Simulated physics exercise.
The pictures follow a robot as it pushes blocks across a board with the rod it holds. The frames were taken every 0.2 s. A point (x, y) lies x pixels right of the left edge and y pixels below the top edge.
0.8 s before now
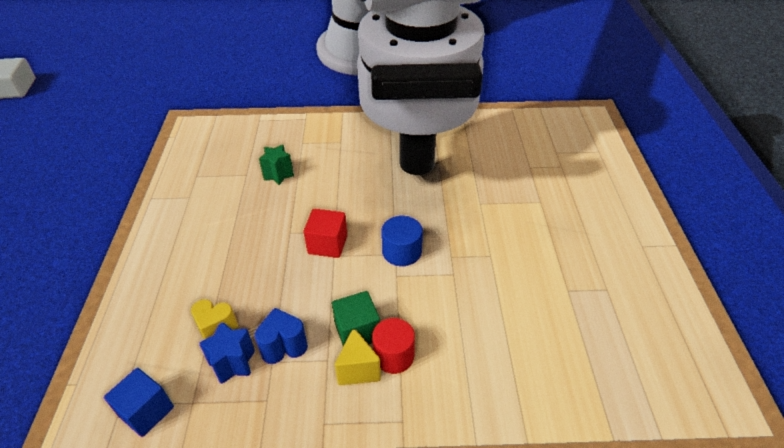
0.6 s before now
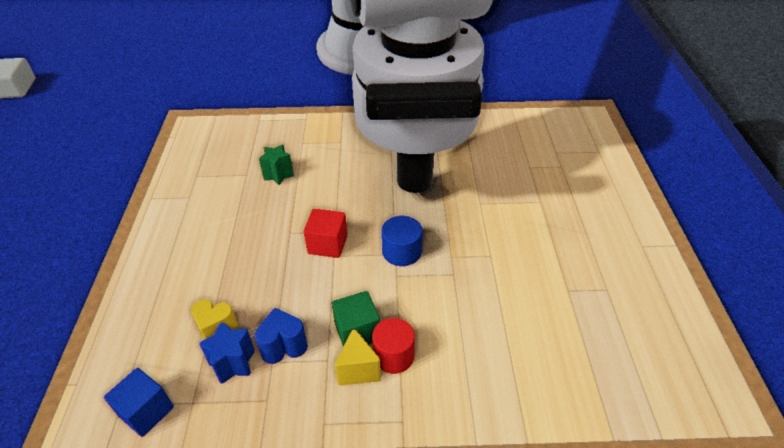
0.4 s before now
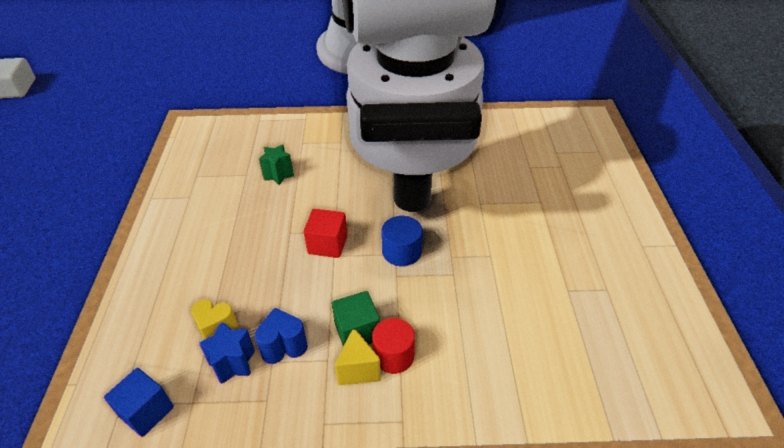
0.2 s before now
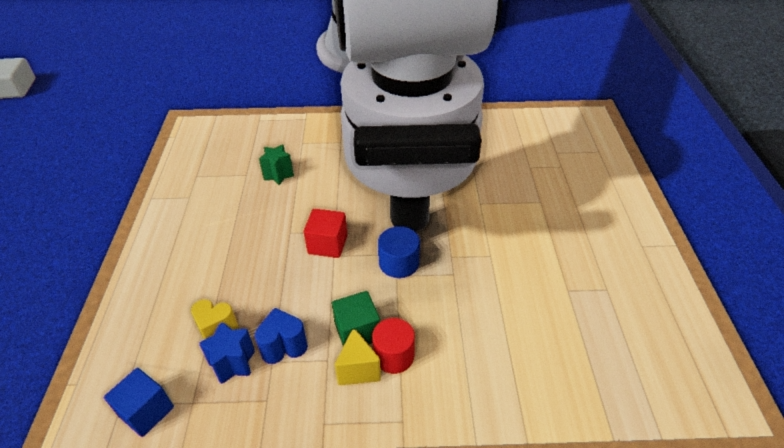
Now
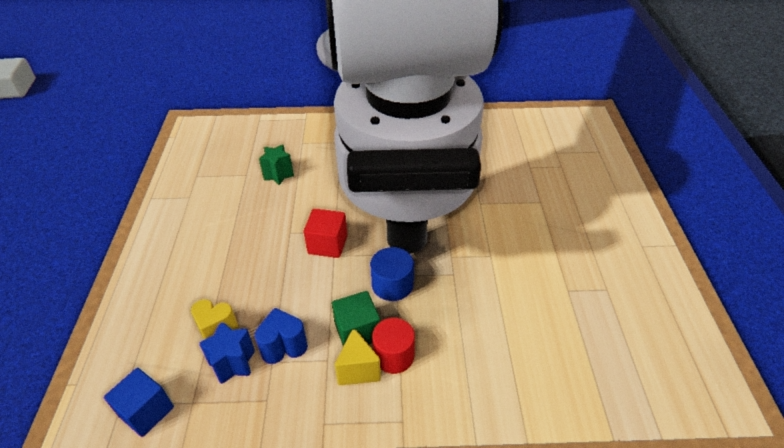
A robot arm moving its black rod forward across a wooden board, then pushing a blue cylinder toward the green and red blocks.
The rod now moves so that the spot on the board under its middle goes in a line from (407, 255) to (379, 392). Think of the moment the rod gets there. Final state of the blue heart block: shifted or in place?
By then it is displaced.
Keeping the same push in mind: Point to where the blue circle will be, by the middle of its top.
It will likely be found at (327, 379).
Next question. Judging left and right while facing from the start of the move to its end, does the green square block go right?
Yes, that is how it ends up.
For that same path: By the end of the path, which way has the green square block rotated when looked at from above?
It rotates clockwise.
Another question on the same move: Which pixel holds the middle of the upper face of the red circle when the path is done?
Near (402, 410).
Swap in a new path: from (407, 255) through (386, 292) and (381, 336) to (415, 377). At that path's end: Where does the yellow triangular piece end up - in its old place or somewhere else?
It does get moved.
What follows on the original path. One third of the way, rod at (400, 280); green square block at (333, 323), turned 25° anticlockwise; blue circle at (369, 300).
Two thirds of the way, rod at (390, 326); blue heart block at (263, 327), turned 10° clockwise; green square block at (303, 348), turned 25° clockwise; yellow triangular piece at (349, 379), turned 55° anticlockwise; blue circle at (350, 344); red circle at (397, 358).
At the end, rod at (378, 378); blue heart block at (263, 326); green square block at (292, 353), turned 55° clockwise; yellow triangular piece at (337, 416), turned 80° anticlockwise; blue circle at (327, 379); red circle at (402, 410).
